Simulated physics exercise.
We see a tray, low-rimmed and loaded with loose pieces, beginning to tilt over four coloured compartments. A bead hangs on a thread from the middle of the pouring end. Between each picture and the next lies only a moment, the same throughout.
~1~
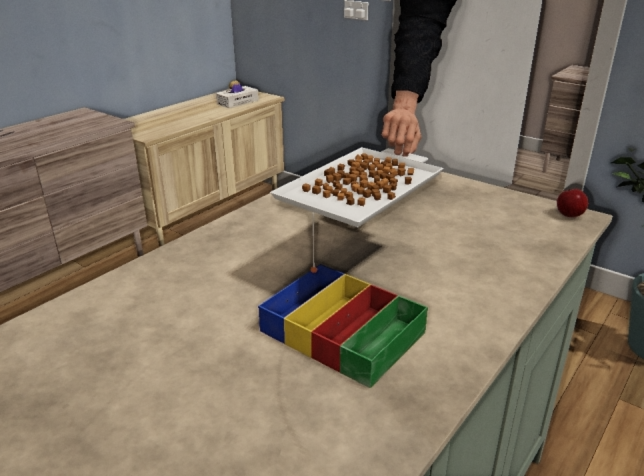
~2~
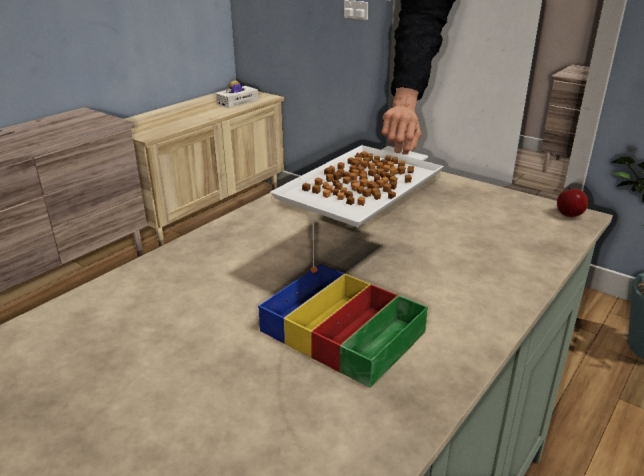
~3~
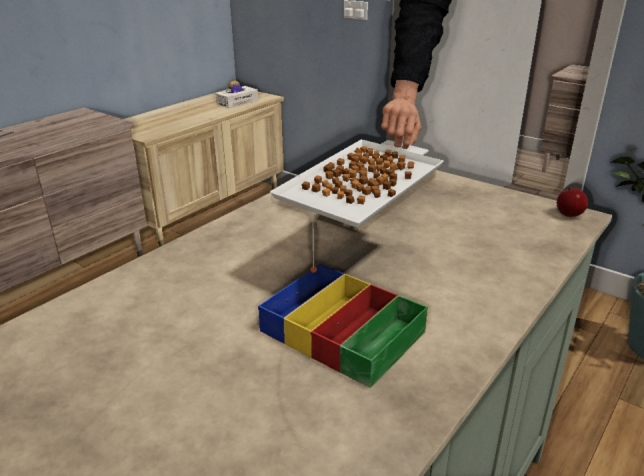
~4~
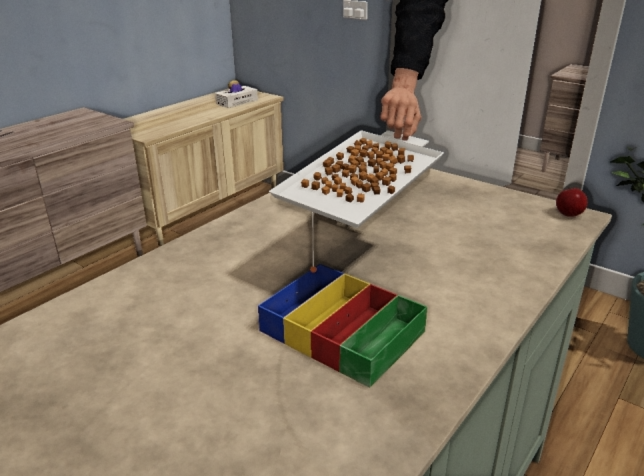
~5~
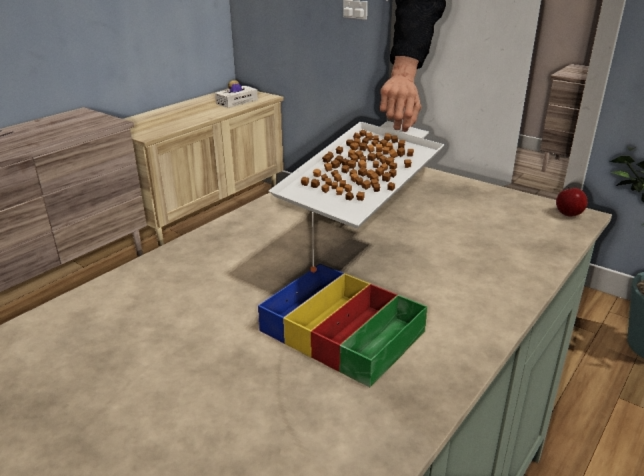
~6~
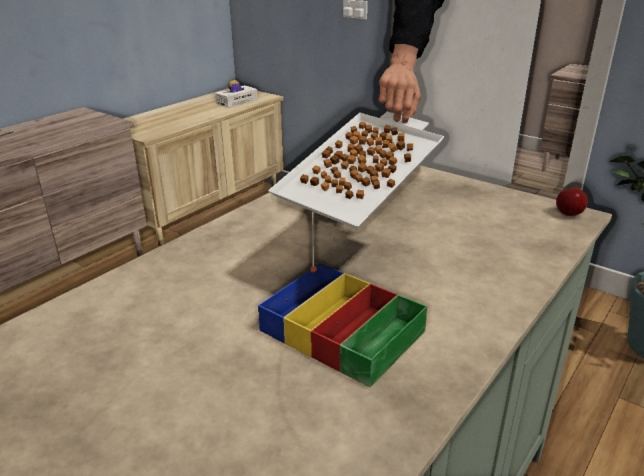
In the video, a hand holds the far edge of a white tray loaded with loose brown cubes above blue, yellow, red and green compartments on a counter, then gradually raises that edge, tilting the tray toward its near right corner.
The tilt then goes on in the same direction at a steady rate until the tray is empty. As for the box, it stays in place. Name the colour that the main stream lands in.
Yellow.
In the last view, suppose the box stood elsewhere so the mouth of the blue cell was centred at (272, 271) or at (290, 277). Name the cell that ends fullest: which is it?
For the first spot the answer is the green one, and for the second spot it is the red cell.
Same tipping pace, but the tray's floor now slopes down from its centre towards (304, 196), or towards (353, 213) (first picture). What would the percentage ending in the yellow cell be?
Shares, approx.: 0 %, then 50 %.
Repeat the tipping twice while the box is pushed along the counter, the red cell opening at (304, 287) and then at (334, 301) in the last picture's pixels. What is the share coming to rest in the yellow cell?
Around 10 and then 20 per cent.
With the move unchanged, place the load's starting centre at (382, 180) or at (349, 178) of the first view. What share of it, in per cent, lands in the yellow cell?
First case: Some 40 %; second case: Some 50 %.
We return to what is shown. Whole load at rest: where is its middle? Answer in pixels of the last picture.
Resting centre, last picture - approx. (321, 324).
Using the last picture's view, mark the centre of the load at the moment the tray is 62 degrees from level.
(330, 213).
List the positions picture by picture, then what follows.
Corners of the pouring end at (275, 192) and (358, 220), level; middle of the load at (363, 179), brown sugar cubes; bead on its thread at (314, 270); blue cell at (272, 322); yellow cell at (298, 335); red cell at (326, 349); green cell at (356, 364), in the first frame.
Corners of the pouring end at (275, 192) and (358, 220), level; middle of the load at (363, 178), in the second frame.
Corners of the pouring end at (275, 191) and (357, 220), tipped barely, lowest at the right corner; middle of the load at (363, 174), in the third frame.
Corners of the pouring end at (274, 191) and (357, 221), tipped a little, lowest at the right corner; middle of the load at (363, 169), in the fourth frame.
Corners of the pouring end at (274, 190) and (357, 222), tipped a little, lowest at the right corner; middle of the load at (362, 165), in the fifth frame.
Corners of the pouring end at (273, 190) and (357, 223), tipped clearly, lowest at the right corner; middle of the load at (362, 160); blue cell at (272, 322); yellow cell at (298, 335); red cell at (326, 348); green cell at (356, 363), in the sixth frame.
Soon after the last picture, tray tipped steeply; about two thirds on the tray; a small part in the yellow cell; a small part in the red cell; a stray few in the blue cell; about a quarter falling or outside the box.
A little later, tray tipped past a quarter turn; about half in the yellow cell; about a quarter in the red cell; about a quarter in the blue cell; a small part falling or outside the box.
Later still, tray tipped past a quarter turn; about half in the yellow cell; about a quarter in the red cell; about a quarter in the blue cell; a small part falling or outside the box.
At rest, tray tipped past a quarter turn; about half in the yellow cell; about a quarter in the red cell; about a quarter in the blue cell; none in the green cell; a small part outside the box.
